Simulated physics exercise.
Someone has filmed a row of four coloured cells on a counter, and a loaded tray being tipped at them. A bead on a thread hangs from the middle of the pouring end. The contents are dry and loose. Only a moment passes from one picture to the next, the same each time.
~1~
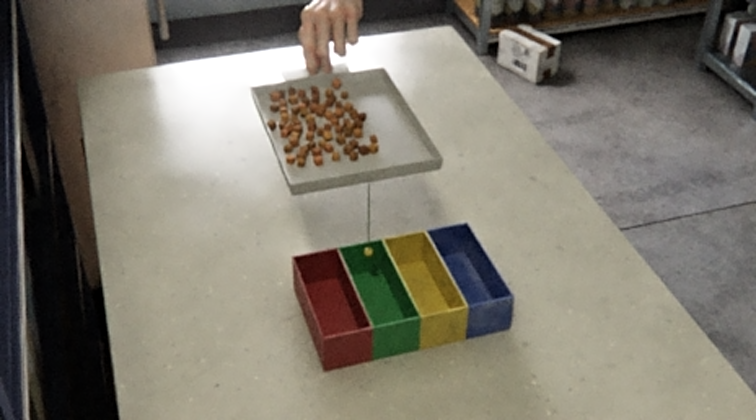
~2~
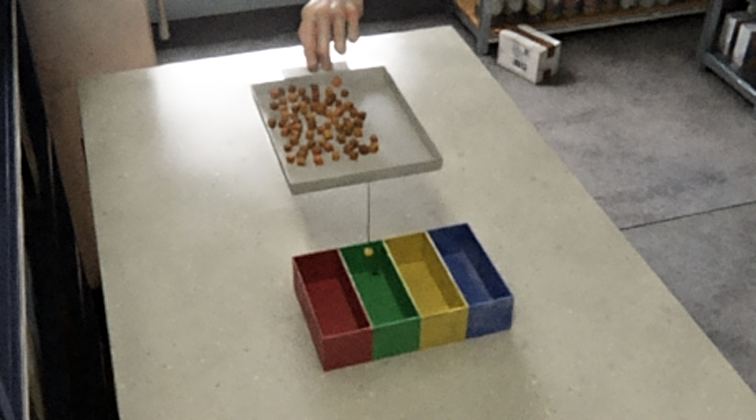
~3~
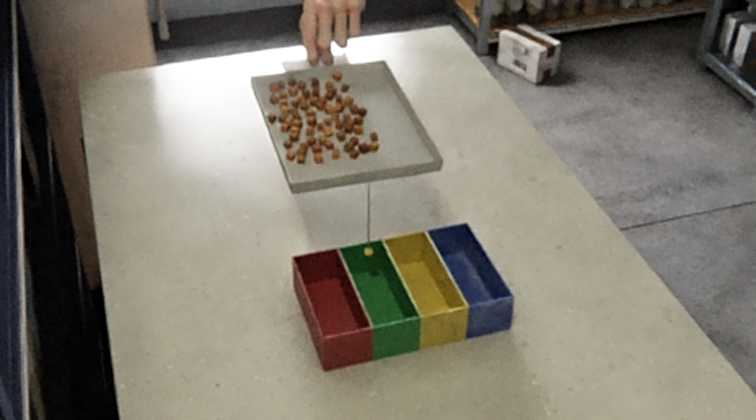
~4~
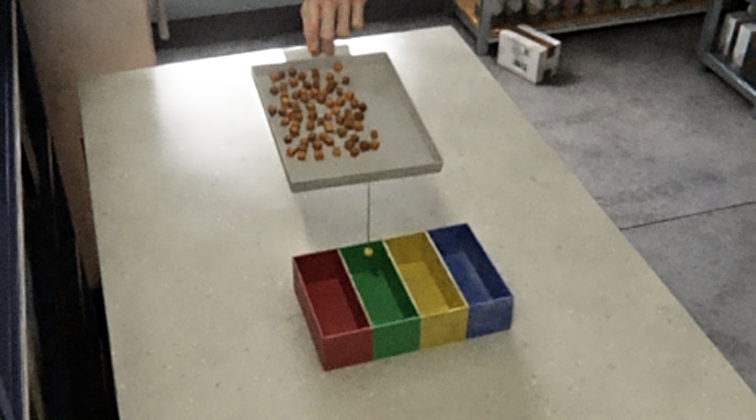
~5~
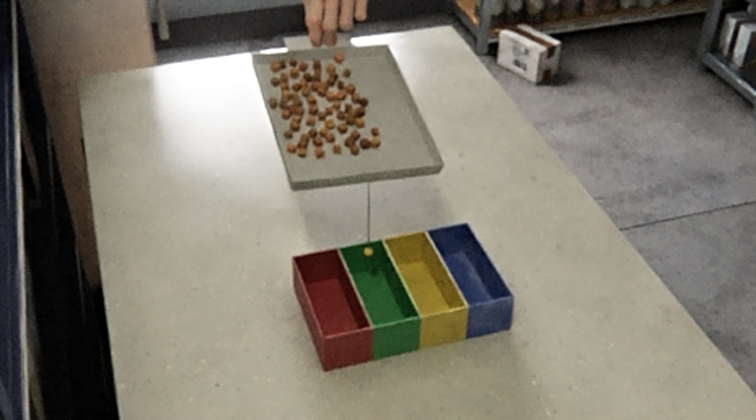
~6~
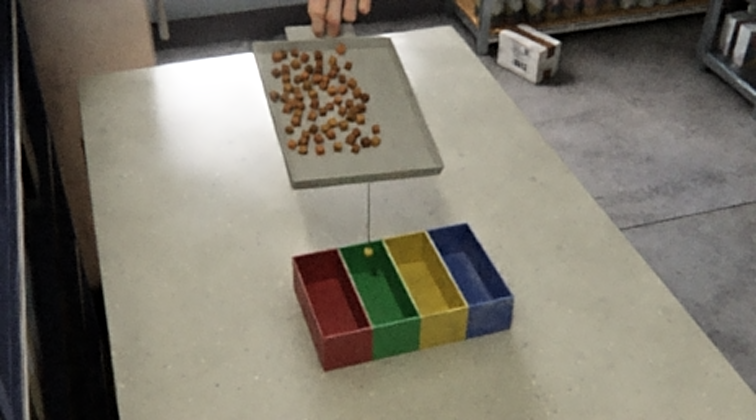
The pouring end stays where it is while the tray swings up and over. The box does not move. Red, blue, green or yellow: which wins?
Most goes to the yellow cell.
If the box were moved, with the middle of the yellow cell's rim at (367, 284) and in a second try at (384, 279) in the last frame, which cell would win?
One: That blue cell. Two: The blue one.
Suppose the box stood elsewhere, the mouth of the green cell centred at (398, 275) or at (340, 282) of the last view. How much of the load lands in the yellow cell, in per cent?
Roughly 40 per cent, and 40 per cent.
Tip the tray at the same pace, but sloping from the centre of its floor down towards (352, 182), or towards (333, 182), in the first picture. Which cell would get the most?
First red, then the red cell.
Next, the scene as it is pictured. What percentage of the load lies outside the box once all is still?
It comes to 0 per cent or so.
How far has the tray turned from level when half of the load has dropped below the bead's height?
Roughly 120°.
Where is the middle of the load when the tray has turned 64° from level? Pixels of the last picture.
At about (390, 158).
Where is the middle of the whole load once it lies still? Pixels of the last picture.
Around (426, 311).
Soon after the last picture, tray tipped steeply; nearly all on the tray; a small part falling or outside the box.
A little later, tray tipped past a quarter turn; most on the tray; a small part in the yellow cell; a stray few in the blue cell; a stray few falling or outside the box.
Later still, tray tipped past a quarter turn; about half in the yellow cell; about a quarter in the green cell; a small part in the blue cell.
At rest, tray tipped past a quarter turn; about half in the yellow cell; about a quarter in the green cell; a small part in the blue cell; none in the red cell.
